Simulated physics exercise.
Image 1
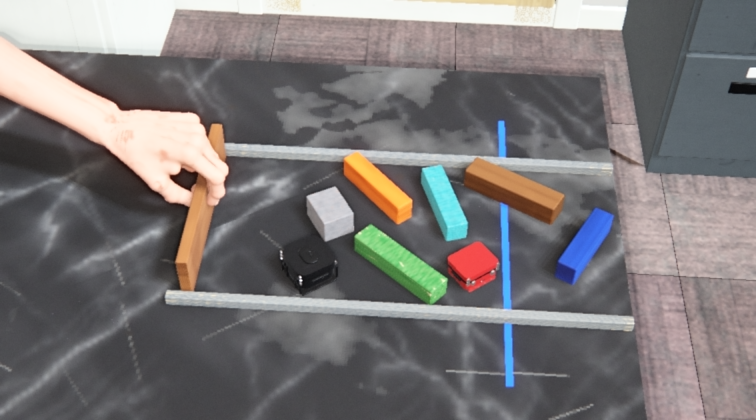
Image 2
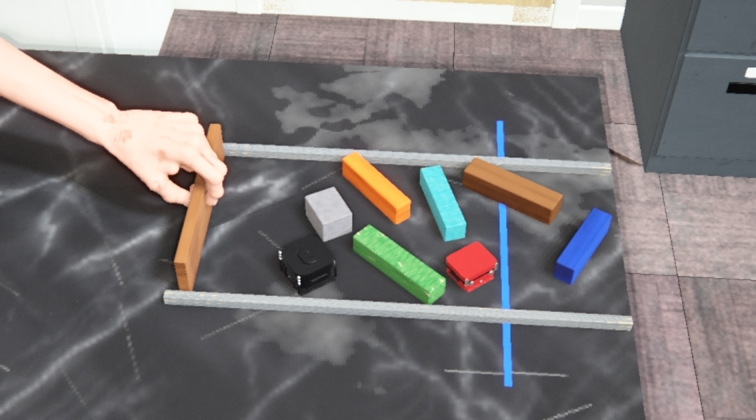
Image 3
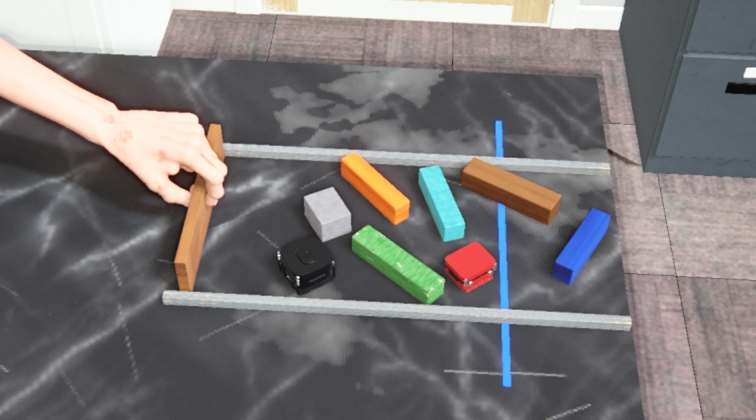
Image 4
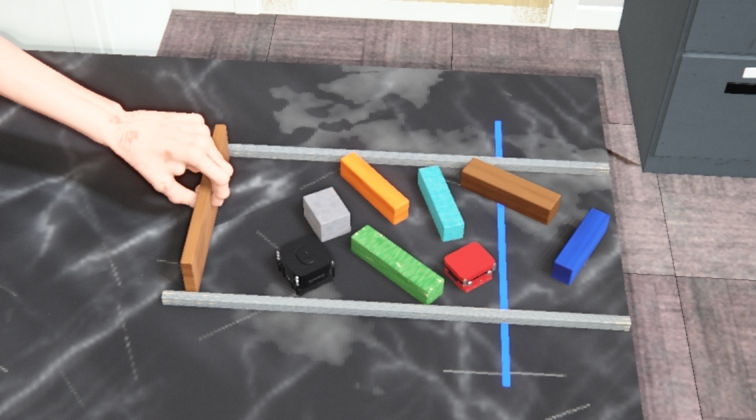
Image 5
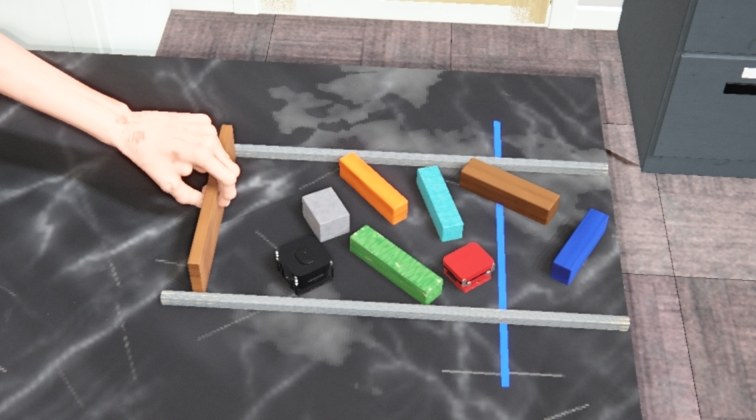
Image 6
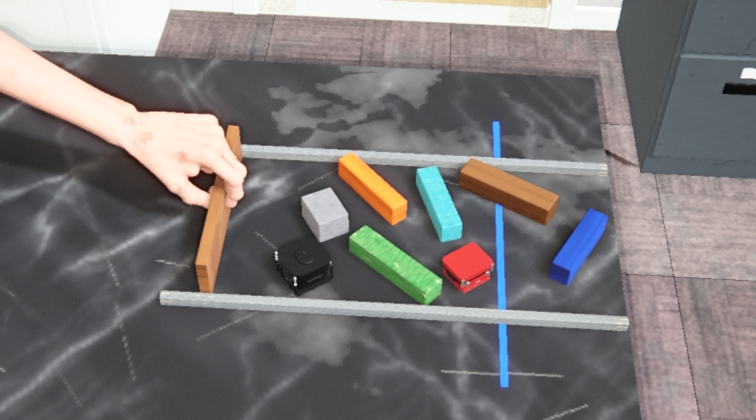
A hand held a wooden board upright between two metal rails and slid it slightly to the right, while the colourful bars, blocks and small cases scattered ahead of it stayed practically still.
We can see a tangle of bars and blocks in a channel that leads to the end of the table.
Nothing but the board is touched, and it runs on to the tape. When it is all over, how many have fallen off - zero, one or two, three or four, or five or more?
By then zero have fallen off.
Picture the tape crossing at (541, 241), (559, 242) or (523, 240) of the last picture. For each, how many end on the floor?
Counts per try: 2; 3; 1.
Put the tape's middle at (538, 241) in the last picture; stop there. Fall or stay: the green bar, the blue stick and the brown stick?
The green bar survives, the blue stick drops off, the brown stick is lost.
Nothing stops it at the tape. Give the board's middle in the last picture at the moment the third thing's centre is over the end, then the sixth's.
Near (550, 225) first, near (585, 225) second.
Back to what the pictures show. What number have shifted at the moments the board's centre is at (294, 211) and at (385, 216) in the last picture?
I make it 1 at the first spot and 6 at the other.
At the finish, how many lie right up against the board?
3 of them.
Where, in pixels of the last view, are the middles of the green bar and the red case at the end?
Final centres, in order: Near (565, 276), near (570, 248).
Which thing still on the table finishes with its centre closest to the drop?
The one out in front is the blue stick.
A little later, none off yet; blue stick at rest near (579, 246); brown stick at rest near (508, 191); red case at rest near (467, 269).
Next, none off yet; blue stick at rest near (579, 246); brown stick moving near (517, 191); red case shifted about its own width near (506, 259).
When it is over, the number that fall off is zero.
